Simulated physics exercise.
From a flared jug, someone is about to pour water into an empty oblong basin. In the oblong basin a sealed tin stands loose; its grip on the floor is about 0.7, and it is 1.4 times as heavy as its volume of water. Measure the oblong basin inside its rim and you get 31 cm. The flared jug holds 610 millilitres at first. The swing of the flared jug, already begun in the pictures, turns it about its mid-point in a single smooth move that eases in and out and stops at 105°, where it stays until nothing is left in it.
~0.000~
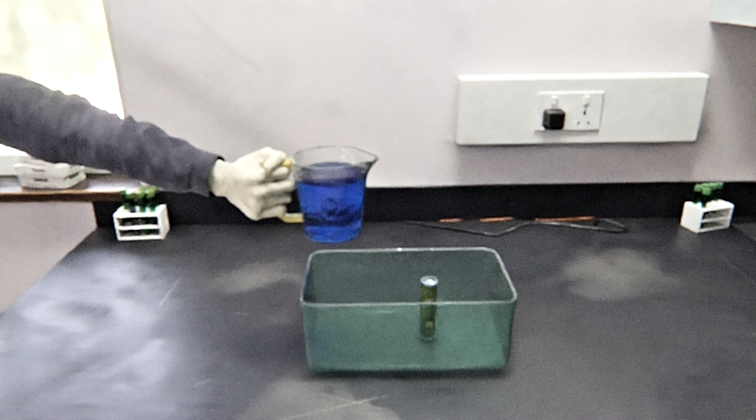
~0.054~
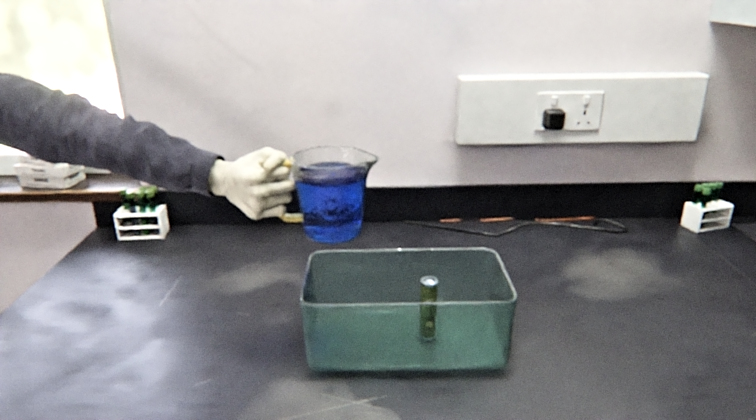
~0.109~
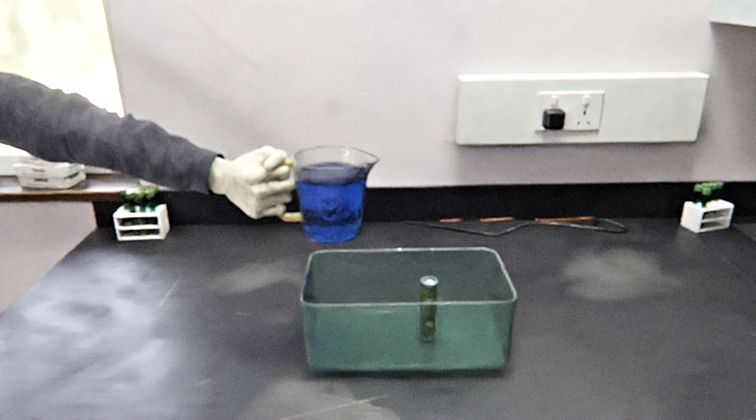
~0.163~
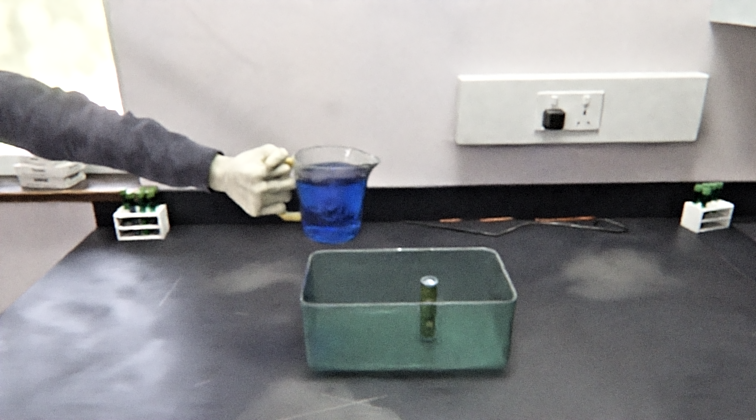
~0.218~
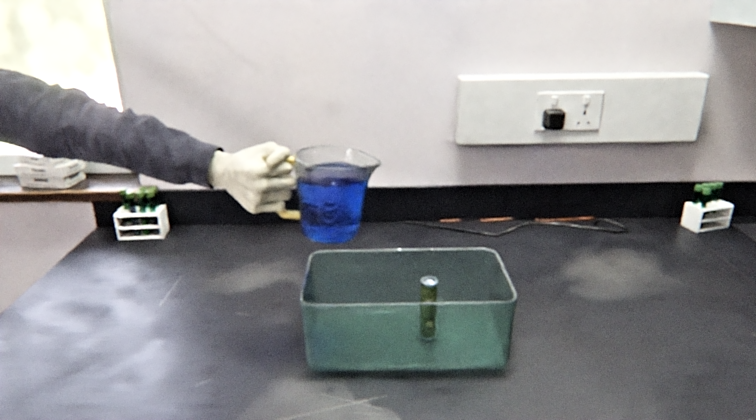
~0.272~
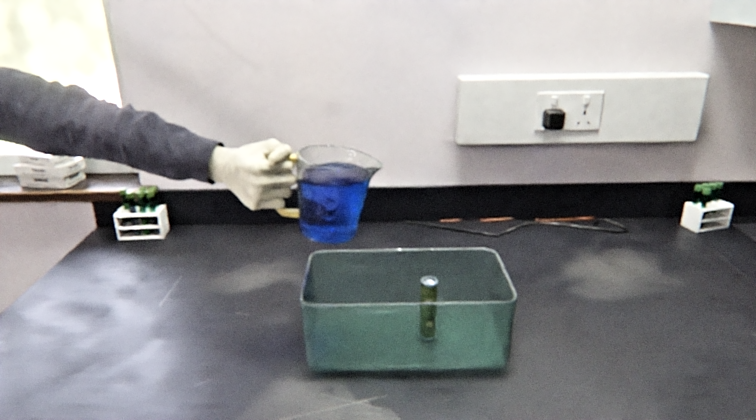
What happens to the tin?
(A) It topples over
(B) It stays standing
A, it topples over.
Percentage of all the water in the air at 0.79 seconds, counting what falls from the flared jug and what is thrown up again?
About 12 per cent.
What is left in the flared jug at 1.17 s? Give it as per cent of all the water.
Around 26 in a hundred is still there.
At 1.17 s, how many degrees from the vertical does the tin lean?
The tilt is near 0°.
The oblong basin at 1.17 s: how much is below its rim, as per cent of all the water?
Around 56 parts in a hundred.
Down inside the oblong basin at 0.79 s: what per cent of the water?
4 %, give or take.
Then, 0.79 s in, the tilt is 57° and 84 per cent is still to pour; the tin stands where it began.
Then, 1.17 s in, the tilt is 93° and 27 per cent is still to pour; the tin stands where it began.
Then, 1.57 s in, the tilt is 105° and 1 per cent is still to pour; the tin lies on its side.
Then, 2.00 s in, the tilt is 105° and 0 per cent is still to pour; the tin lies on its side.
Finally, the tin lies on its side.
